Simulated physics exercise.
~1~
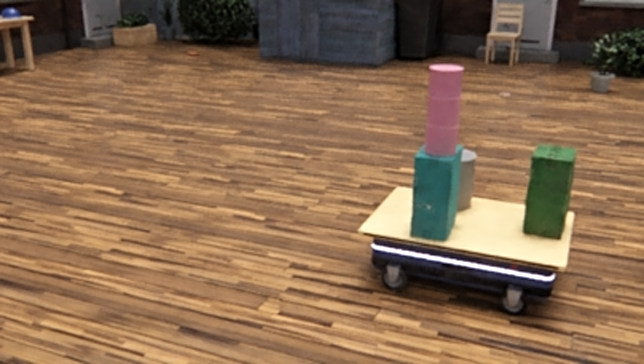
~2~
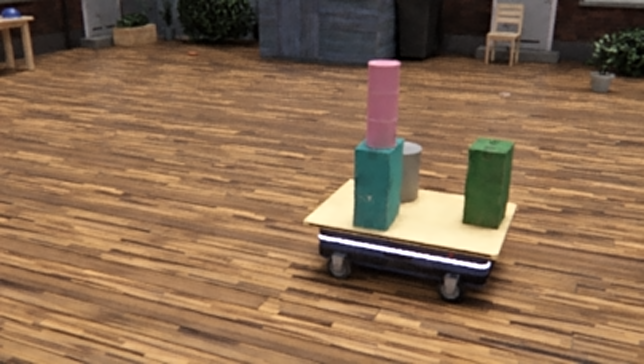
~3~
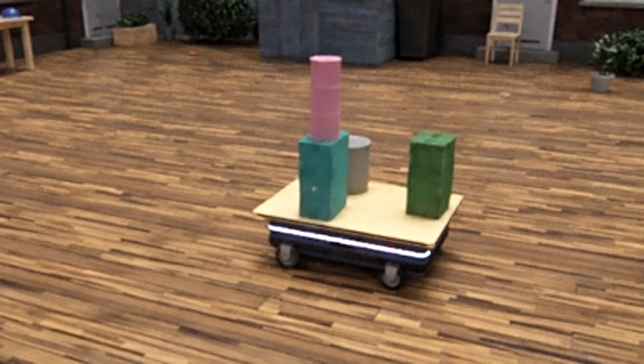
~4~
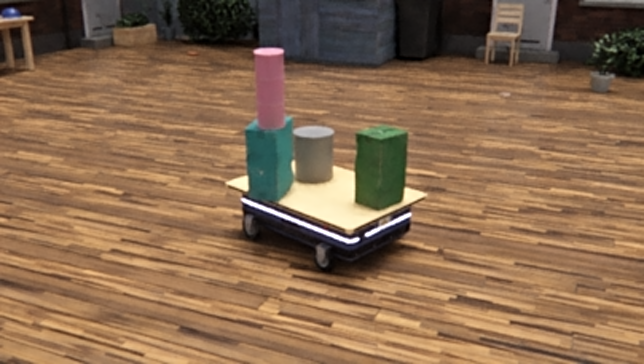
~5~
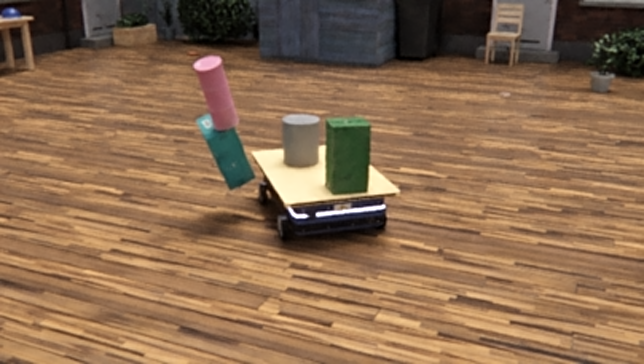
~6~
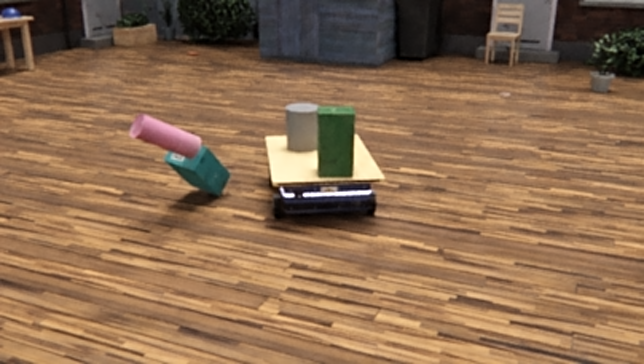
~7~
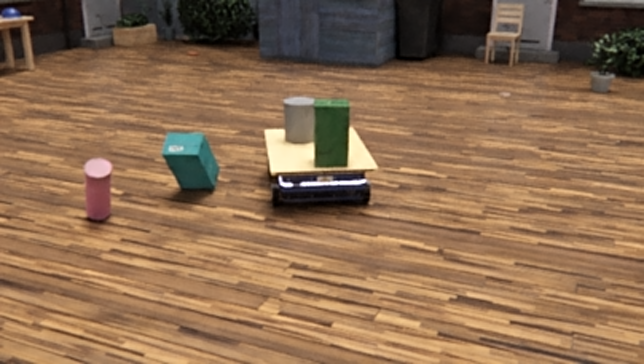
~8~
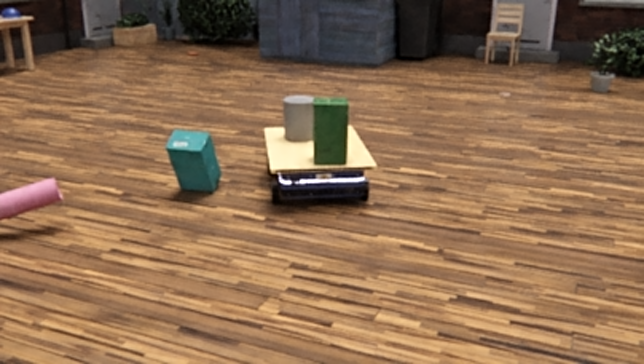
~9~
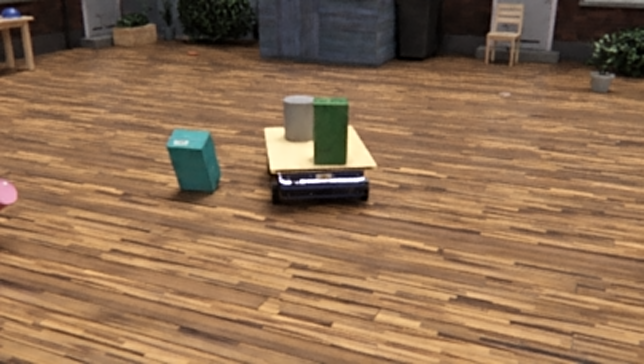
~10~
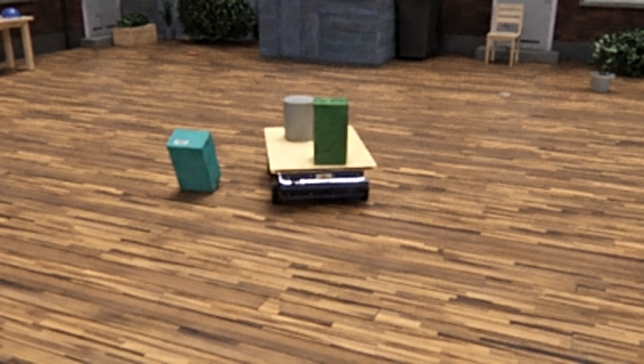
The footage shows a flat cart carrying four objects leftward across a wooden floor and turning, when the turquoise box and the pink canister on top tip off its left side; the canister rolls out of view, while the green box and grey pail remain aboard the stopped cart.
